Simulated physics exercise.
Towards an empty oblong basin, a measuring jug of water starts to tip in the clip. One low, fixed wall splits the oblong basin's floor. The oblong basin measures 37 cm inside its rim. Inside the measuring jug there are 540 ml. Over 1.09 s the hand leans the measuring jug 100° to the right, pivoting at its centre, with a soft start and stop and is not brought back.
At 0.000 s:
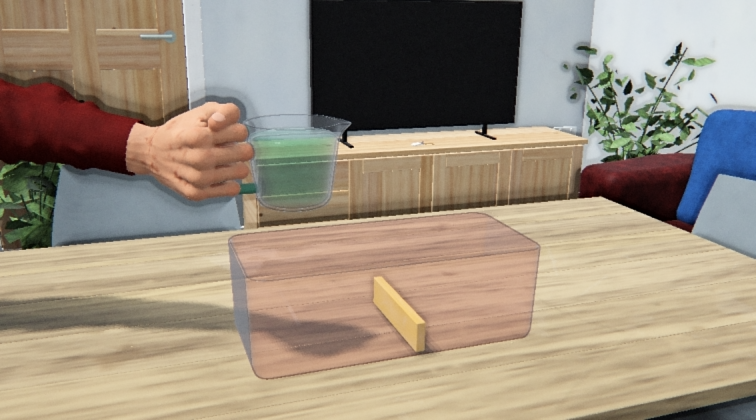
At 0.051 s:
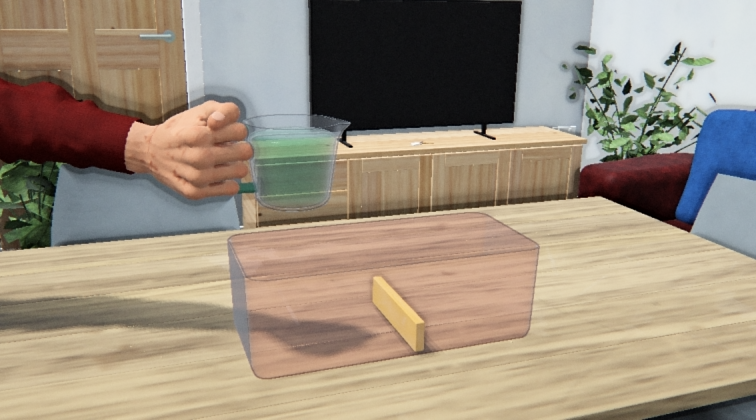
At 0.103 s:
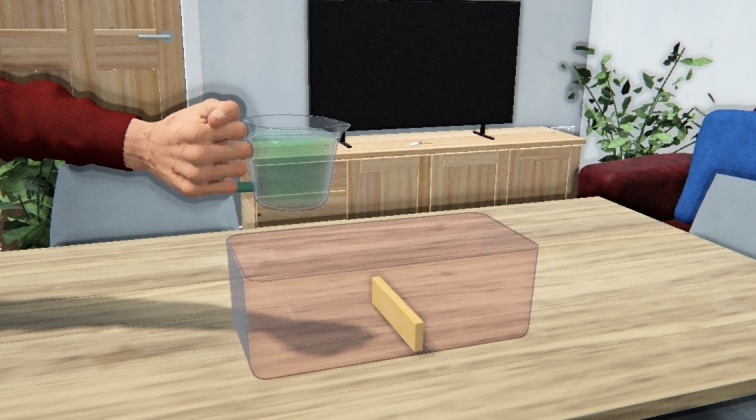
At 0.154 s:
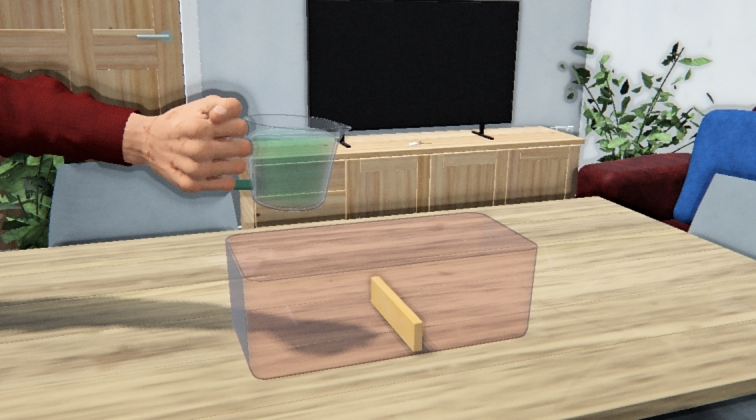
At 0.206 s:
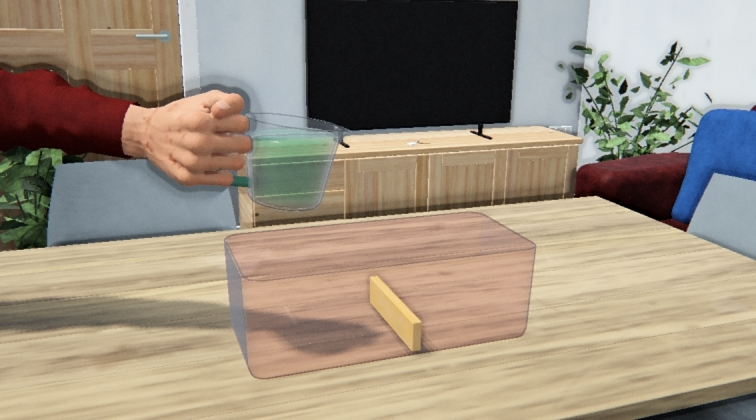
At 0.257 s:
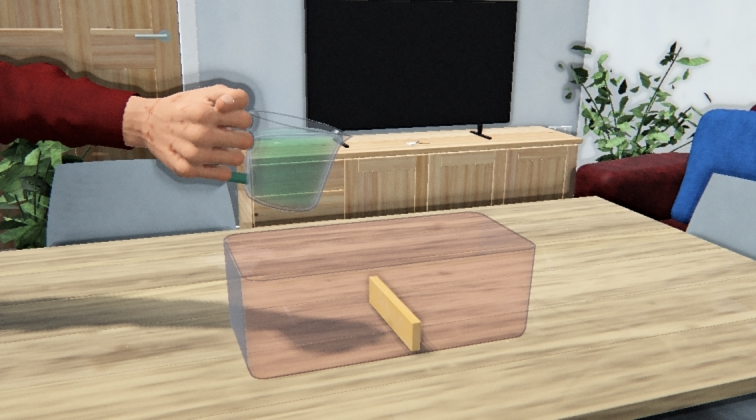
To begin with, a hand in a dark red sleeve holds a clear measuring jug of green liquid upright above an empty, see-through oblong basin with a low yellow wall on a wooden table. Then the hand slowly leans the jug slightly to the right, its right rim dipping while the basin stays still.
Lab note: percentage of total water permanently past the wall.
Approx. 38 %.
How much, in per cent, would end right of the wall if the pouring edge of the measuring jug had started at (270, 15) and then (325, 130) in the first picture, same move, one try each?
Respectively 10 and 5 %.
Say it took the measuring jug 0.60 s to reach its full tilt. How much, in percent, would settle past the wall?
That would give about 20 percent.
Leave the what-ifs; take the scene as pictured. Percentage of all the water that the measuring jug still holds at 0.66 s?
Fraction remaining: Approx. 68 per cent.
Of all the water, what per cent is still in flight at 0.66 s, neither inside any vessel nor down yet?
Near 20 per cent of it all.
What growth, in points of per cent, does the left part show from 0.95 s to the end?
About 24 percent.
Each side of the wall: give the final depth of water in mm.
I'd expect close to 10 mm on the left and close to 8 mm on the right.
Then, 0.66 s in, the tilt is 66° and 68 per cent is still to pour, 4 is left of the wall and 8 right of it.
Then, 0.95 s in, the tilt is 96° and 15 per cent is still to pour, 38 is left of the wall and 36 right of it.
Then, 1.26 s in, the tilt is 100° and 1 per cent is still to pour, 60 is left of the wall and 38 right of it.
Then, 1.59 s in, the tilt is 100° and 0 per cent is still to pour, 61 is left of the wall and 38 right of it.
Finally, 61 per cent lies left of the wall, 38 right of it and 1 outside.
